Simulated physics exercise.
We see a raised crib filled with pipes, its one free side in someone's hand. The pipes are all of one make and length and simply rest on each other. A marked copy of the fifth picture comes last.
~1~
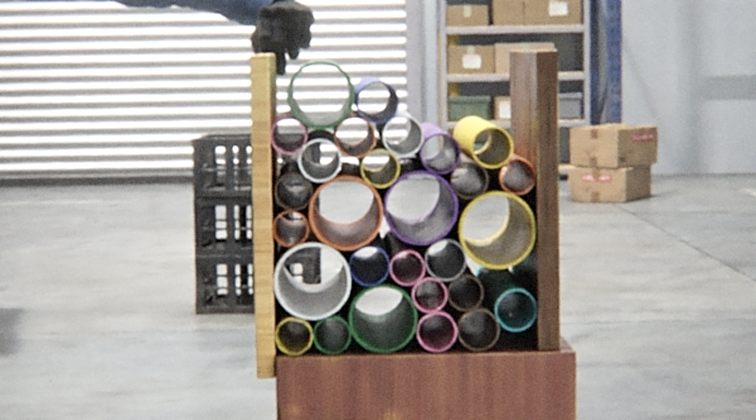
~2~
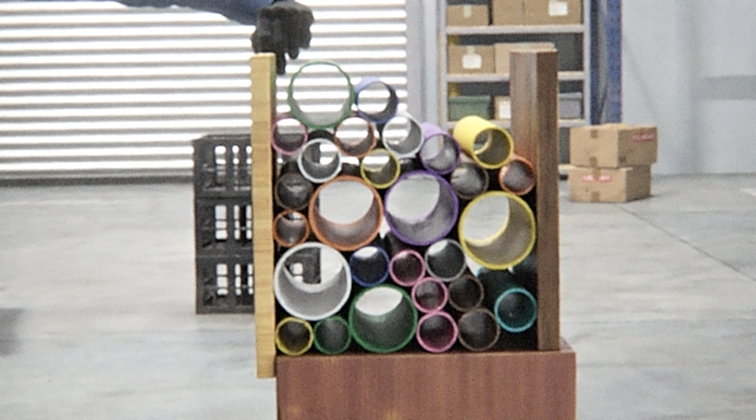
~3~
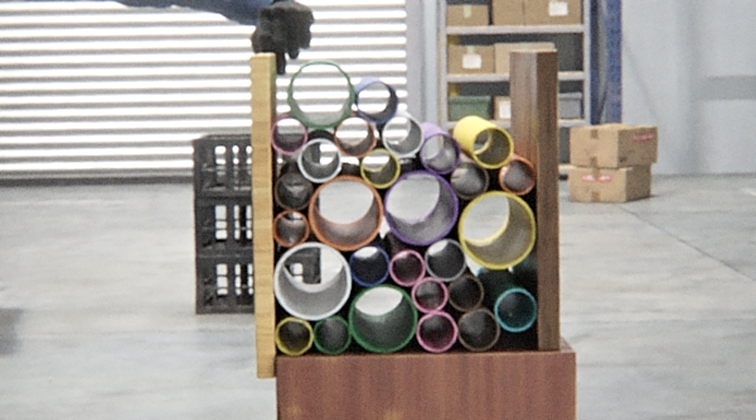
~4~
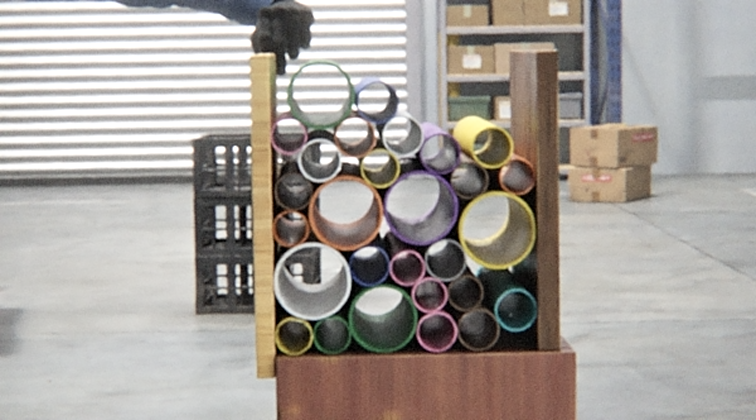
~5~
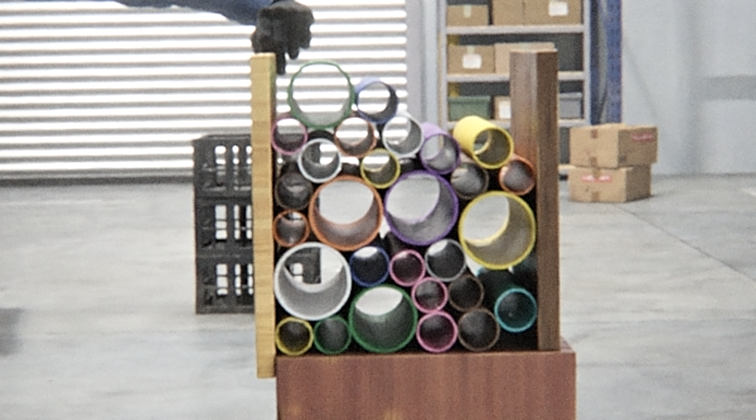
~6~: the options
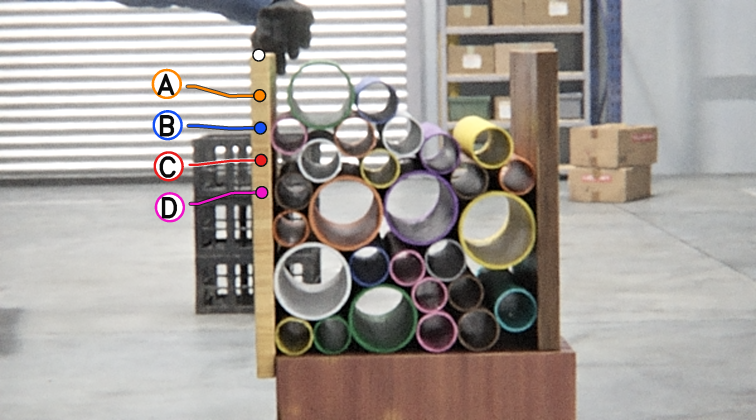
In a warehouse, a gloved hand stays at a crib of colourful pipes, barely moving.
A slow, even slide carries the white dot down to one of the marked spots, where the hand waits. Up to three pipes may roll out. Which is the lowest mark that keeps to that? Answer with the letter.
No lower than D.
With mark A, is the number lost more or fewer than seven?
Fewer than seven.
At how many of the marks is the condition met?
Four of the four.
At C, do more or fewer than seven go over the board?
It loses fewer than seven.
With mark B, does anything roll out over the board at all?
No.
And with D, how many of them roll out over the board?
The count is two.
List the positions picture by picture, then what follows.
An orange pipe (291, 229); a brown pipe (469, 180); a white pipe (403, 136), in the first frame.
A white pipe (403, 136); side board (268, 203), in the second frame.
A yellow pipe (294, 336); a white pipe (312, 281), in the third frame.
A grey pipe (446, 260); an orange pipe (291, 229), in the fourth frame.
A brown pipe (469, 180); a white pipe (403, 136); side board (268, 203), in the fifth frame.
On the marked copy, A at (260, 95); B at (261, 128); C at (261, 160); D at (262, 192); the white dot at (259, 55).
Following D. Soon after the start, top of the board (270, 117).
Later, top of the board (271, 189).
In the end, top of the board (271, 191), two out over the board.
As for the rest, A none out over the board; B none out over the board; C none out over the board.
